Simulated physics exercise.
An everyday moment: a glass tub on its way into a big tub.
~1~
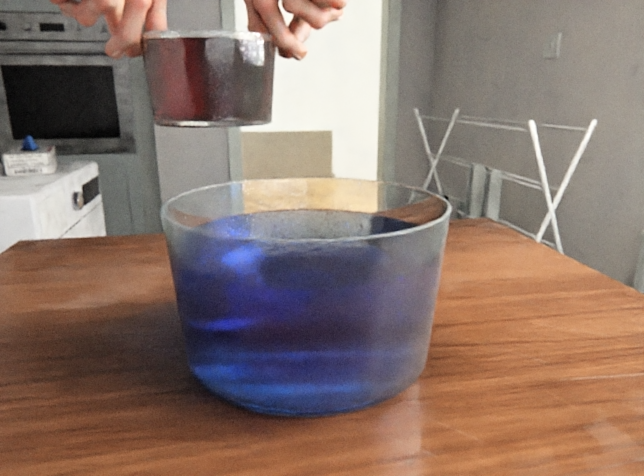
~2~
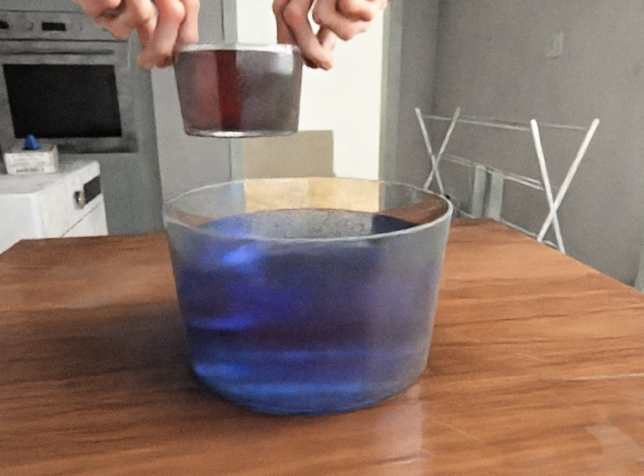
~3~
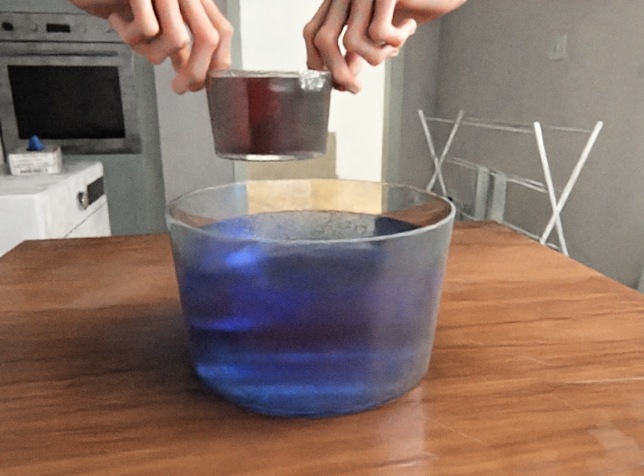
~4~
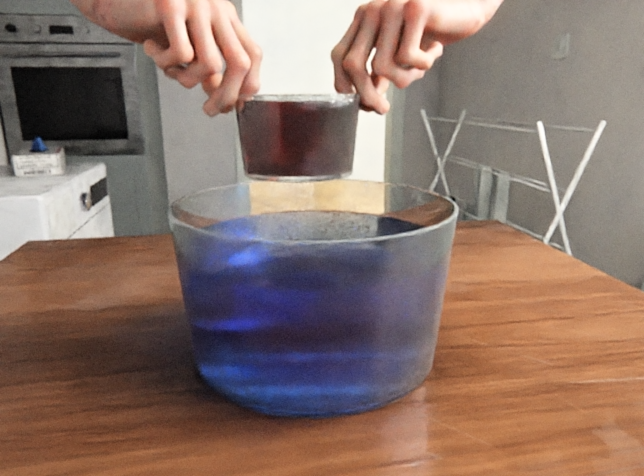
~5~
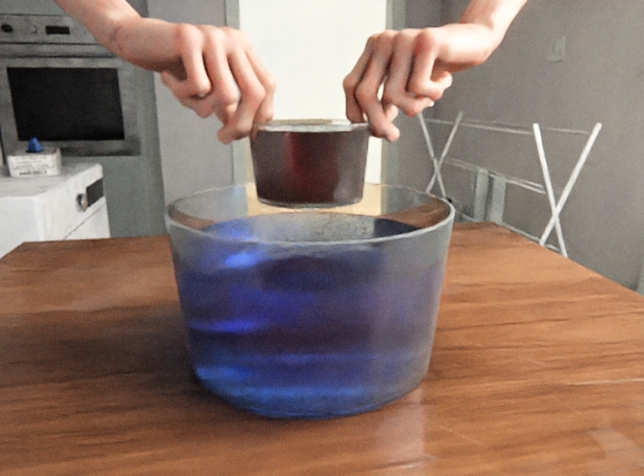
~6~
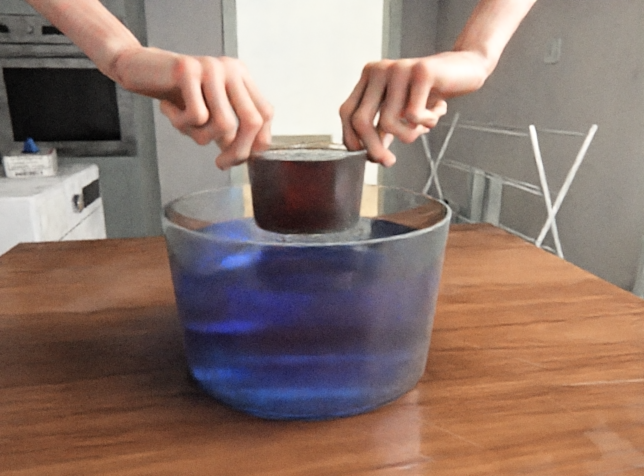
Two hands lower a small glass tub of dark red liquid above a big blue-filled tub.
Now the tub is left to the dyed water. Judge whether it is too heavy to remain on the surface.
Once they let go, it's going to go down.
A moment on, the tub dips into the dyed water.
Further on, dyed water pours in over its rim.
When it is over, the tub lies on the bottom.
